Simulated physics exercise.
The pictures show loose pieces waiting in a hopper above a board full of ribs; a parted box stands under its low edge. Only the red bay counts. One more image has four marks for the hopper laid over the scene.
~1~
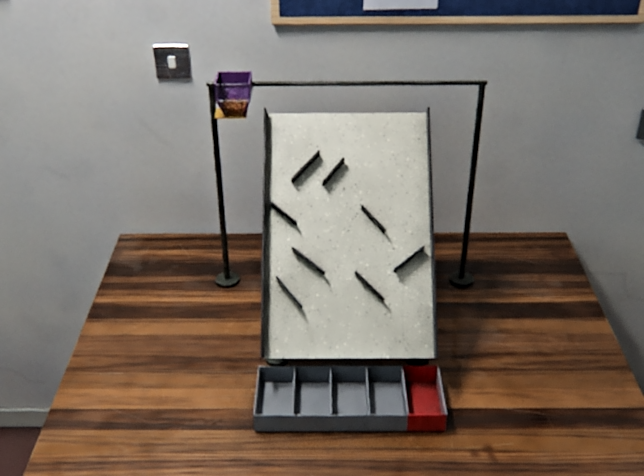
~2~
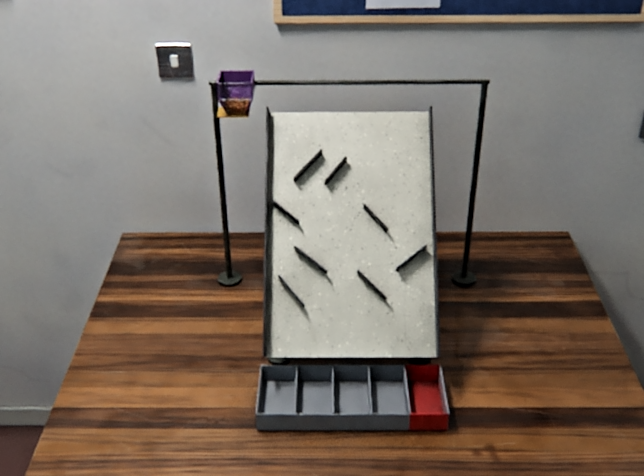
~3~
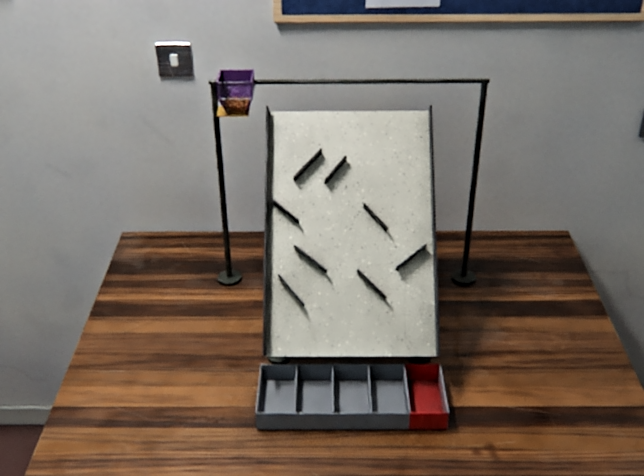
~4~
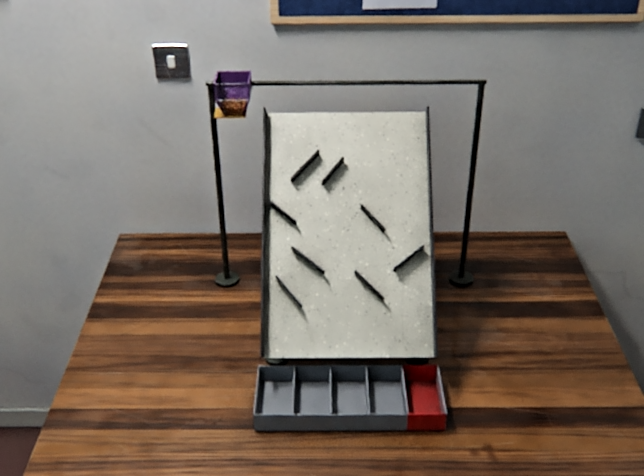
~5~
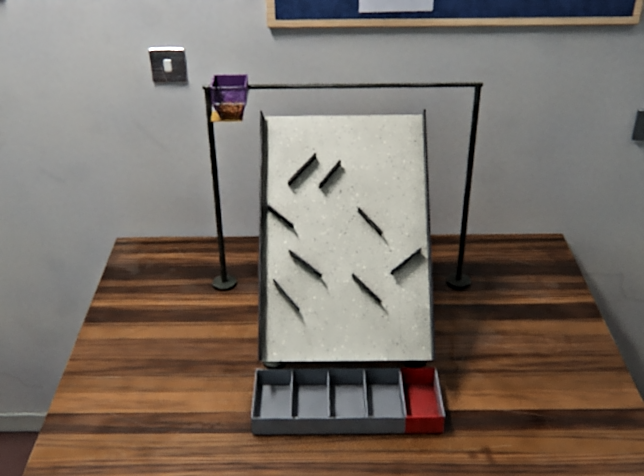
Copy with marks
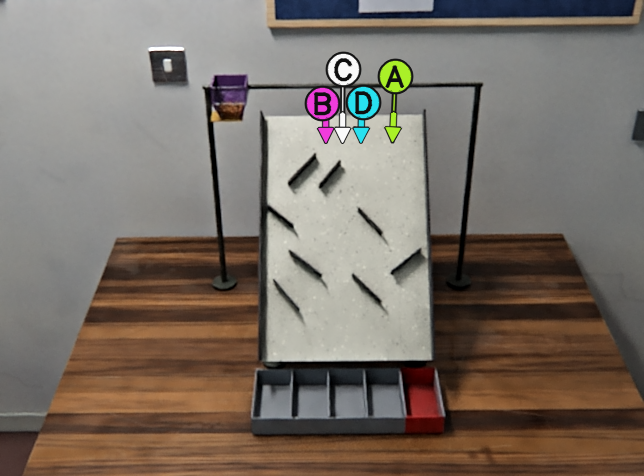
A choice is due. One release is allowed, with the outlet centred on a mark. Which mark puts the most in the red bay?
Mark A.
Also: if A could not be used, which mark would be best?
Mark D.
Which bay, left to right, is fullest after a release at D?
The fifth.
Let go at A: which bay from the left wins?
It is the fifth one.
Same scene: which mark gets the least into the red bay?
That would be B.
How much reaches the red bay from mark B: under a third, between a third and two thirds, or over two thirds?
Under a third.
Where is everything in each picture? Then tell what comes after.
In the first frame, hopper at (235, 106), cereal balls, door shut.
In the second frame, ribs (294, 178) to (322, 150), (325, 181) to (346, 157), (272, 199) to (298, 221).
In the third frame, ribs (364, 203) to (388, 229), (294, 245) to (326, 270), (397, 268) to (426, 244).
In the fourth frame, ribs (276, 276) to (301, 306), (355, 271) to (384, 299).
In the fifth frame, red bay at (424, 424), number 5 of 5 from the left.
On the marked copy, mark A meets the board at (392, 136); mark B meets the board at (325, 137); mark C meets the board at (342, 137); mark D meets the board at (361, 137).
If A is chosen, most in the red bay, a small part in other bays, a small part outside the box.
If B is chosen, a small part in the red bay, most in other bays, a stray few held on the board, a small part outside the box.
If C is chosen, about a third in the red bay, about half in other bays, a small part outside the box.
If D is chosen, about half in the red bay, about a third in other bays, a small part outside the box.
